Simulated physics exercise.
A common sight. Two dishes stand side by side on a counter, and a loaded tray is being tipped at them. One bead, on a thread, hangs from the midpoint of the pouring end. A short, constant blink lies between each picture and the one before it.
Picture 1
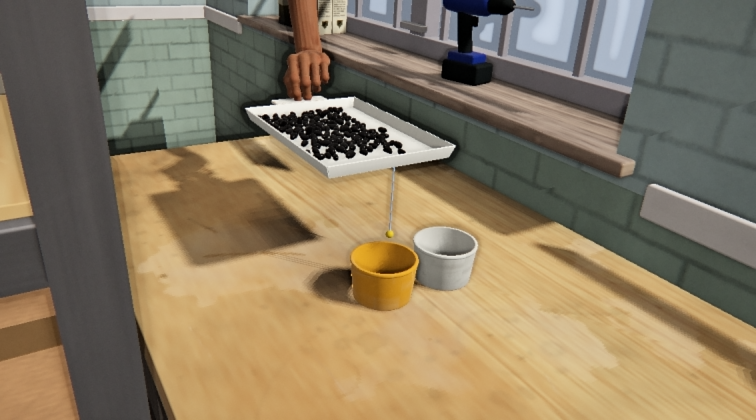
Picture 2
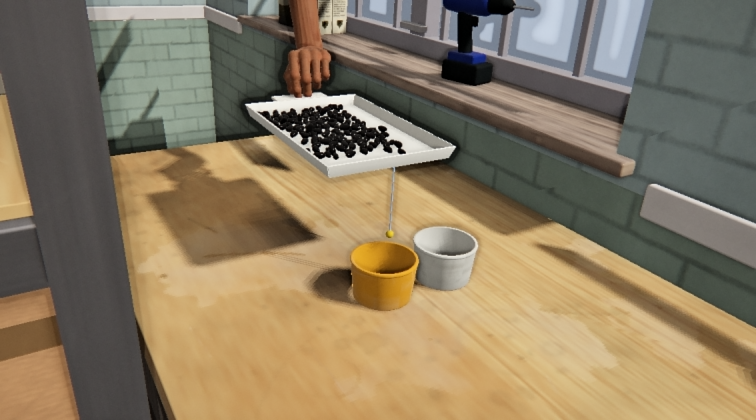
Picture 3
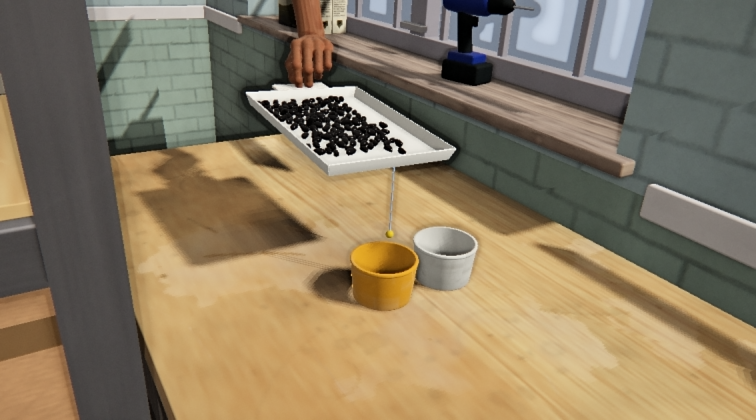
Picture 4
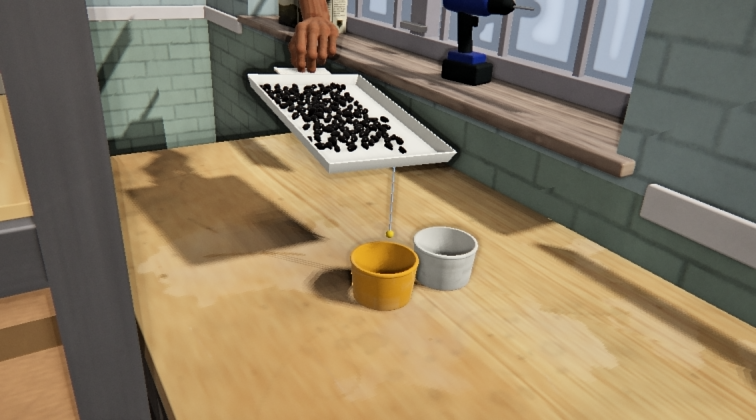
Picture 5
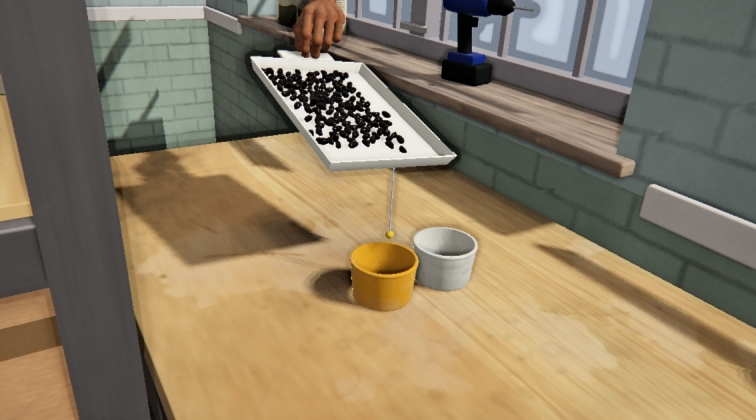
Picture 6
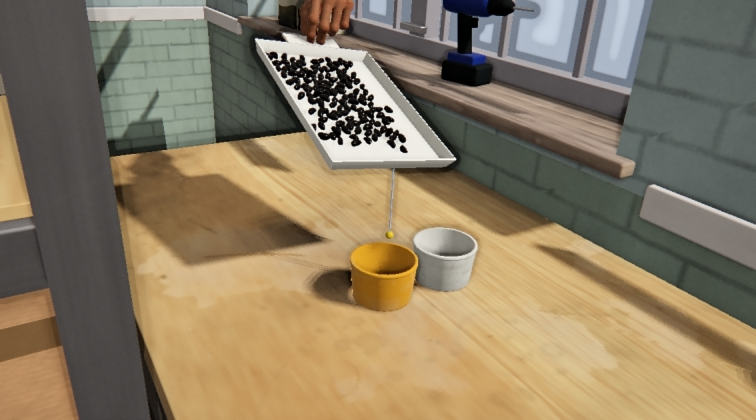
A hand raised the far end of a white tray of black beans, steadily tilting it toward an orange dish and a pale one on the wooden counter, while a small yellow bead hung beneath.
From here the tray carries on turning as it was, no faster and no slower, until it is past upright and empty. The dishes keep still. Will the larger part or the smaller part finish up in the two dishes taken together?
The larger part does.
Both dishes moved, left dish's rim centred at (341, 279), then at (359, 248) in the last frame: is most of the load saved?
Result, first place: Not as much as half; second place: Not as much as half.
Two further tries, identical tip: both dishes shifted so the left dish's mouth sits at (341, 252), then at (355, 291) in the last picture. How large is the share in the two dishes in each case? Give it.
First position: Some 10 %; second position: Some 10 %.
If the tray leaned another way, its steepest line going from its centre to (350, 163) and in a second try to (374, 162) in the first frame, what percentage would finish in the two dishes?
First case around 30 per cent, second case 40 per cent.
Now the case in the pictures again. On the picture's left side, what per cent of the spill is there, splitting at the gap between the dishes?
0 in a hundred, roughly.
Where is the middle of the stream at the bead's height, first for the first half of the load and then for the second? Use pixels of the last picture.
First half (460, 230); second half (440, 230).
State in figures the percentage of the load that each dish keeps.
So the left dish gets 10 % of the load, while the right one gets 70 %.
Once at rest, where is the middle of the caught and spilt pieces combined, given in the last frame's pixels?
Around (445, 270).
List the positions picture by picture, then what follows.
In the first picture, corners of the pouring end (329, 165) and (450, 145), level; middle of the load (326, 129), black beans; left dish (401, 288); right dish (463, 269); bead on its thread (389, 234).
In the second picture, corners of the pouring end (330, 164) and (450, 146), level; middle of the load (327, 126).
In the third picture, corners of the pouring end (330, 163) and (450, 148), tipped barely, lowest at the right corner; middle of the load (327, 120).
In the fourth picture, corners of the pouring end (332, 161) and (451, 150), tipped a little, lowest at the right corner; middle of the load (329, 110).
In the fifth picture, corners of the pouring end (333, 159) and (451, 154), tipped clearly, lowest at the right corner; middle of the load (331, 101).
In the sixth picture, corners of the pouring end (335, 158) and (451, 157), tipped clearly, lowest at the right corner; middle of the load (334, 92); left dish (401, 289); right dish (463, 270).
Just after the last frame, tray tipped steeply; the larger part on the tray; just a few in the right dish; just a few outside both; roughly a quarter in the air.
A moment on, tray tipped past a quarter turn; just a few on the tray; about a tenth in the left dish; roughly two thirds in the right dish; roughly a quarter outside both; about a tenth in the air.
Further on, tray tipped past a quarter turn; about a tenth in the left dish; roughly two thirds in the right dish; roughly a quarter outside both.
When it is over, tray tipped past a quarter turn; about a tenth in the left dish; roughly two thirds in the right dish; roughly a quarter outside both.
